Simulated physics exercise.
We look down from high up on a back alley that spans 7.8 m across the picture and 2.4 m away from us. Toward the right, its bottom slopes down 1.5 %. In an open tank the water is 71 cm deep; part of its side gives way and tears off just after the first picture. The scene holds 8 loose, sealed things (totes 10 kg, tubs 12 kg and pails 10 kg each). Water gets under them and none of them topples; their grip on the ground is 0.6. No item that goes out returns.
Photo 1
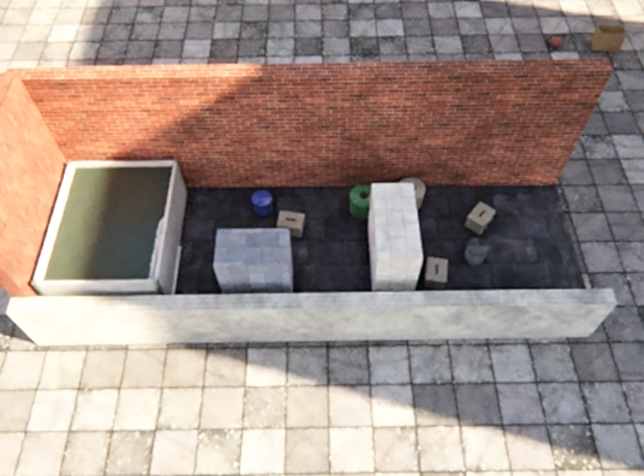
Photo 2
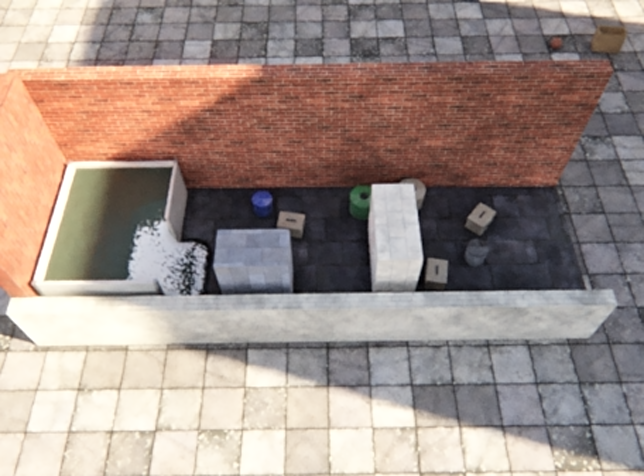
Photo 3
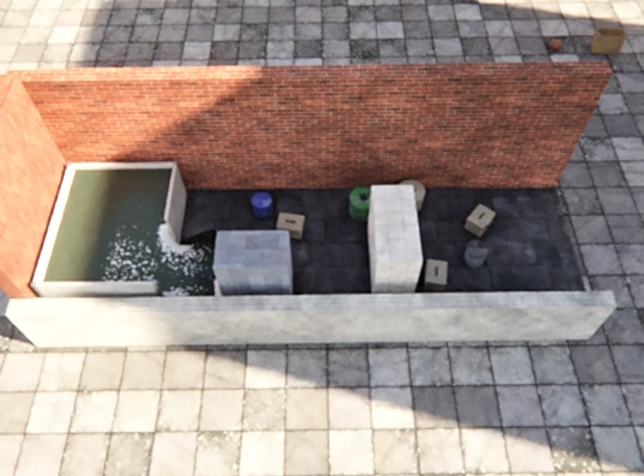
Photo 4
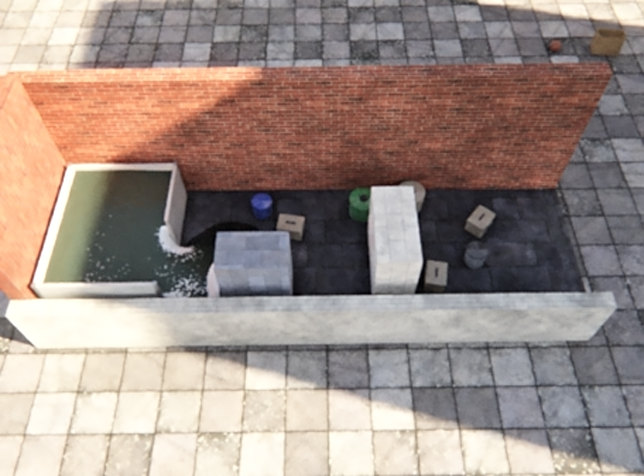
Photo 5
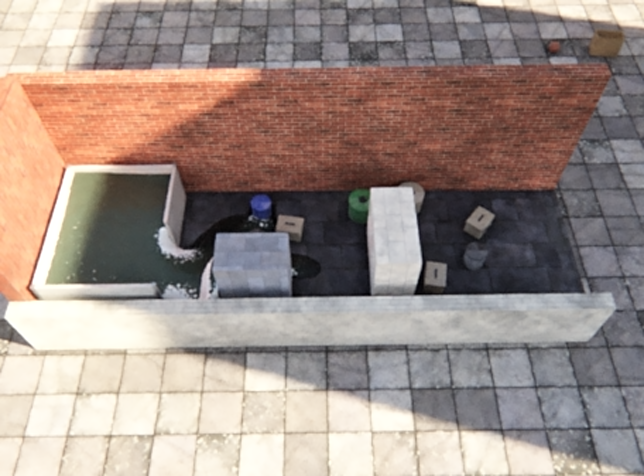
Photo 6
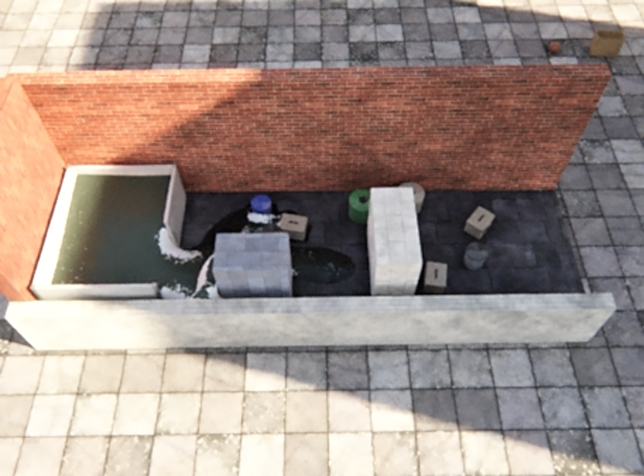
Water bursts in white foam through the broken near-right side of a pale open tank, at the left of a brick-walled alley seen from high above. A blue pail, a green tub, small brown boxes and two pale blocks stand on the dark ground to the right. The foam shrinks as dark water spreads rightward around the nearer block, reaching the pail and a box, which barely shift, while the camera stays almost still.
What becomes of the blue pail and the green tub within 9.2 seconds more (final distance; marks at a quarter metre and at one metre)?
Outcome - blue pail is carried a long way, green tub is carried a long way.
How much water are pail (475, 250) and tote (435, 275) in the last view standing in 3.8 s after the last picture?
Around 5 cm and 4 cm.
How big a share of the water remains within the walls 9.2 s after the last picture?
Roughly 54 percent.
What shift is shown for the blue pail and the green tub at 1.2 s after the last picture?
I'd guess about 80 cm and 50 cm by that point.
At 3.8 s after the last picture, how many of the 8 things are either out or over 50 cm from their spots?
By that point, 6.
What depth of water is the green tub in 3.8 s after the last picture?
Somewhere close to 7 cm.
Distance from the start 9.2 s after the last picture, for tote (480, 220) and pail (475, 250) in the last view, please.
First named - gone out; second named - 30 cm.
Then, 1.2 s after the last picture the blue pail is near (311, 190), 0.8 m from its start, afloat; the green tub is near (394, 195), 0.5 m from its start, afloat; 0 of 8 are out; 4 afloat.
Then, 3.8 s after the last picture the blue pail is near (541, 225), 4.4 m from its start, aground; the green tub is near (508, 248), 2.4 m from its start, aground; 1 of 8 are out; 0 afloat.
Then, 6.2 s after the last picture the blue pail has gone out; the green tub is near (521, 256), 2.6 m from its start, aground; 4 of 8 are out; 0 afloat.
Then, 9.2 s after the last picture the blue pail has gone out; the green tub is near (530, 260), 2.7 m from its start, aground; 4 of 8 are out; 0 afloat.
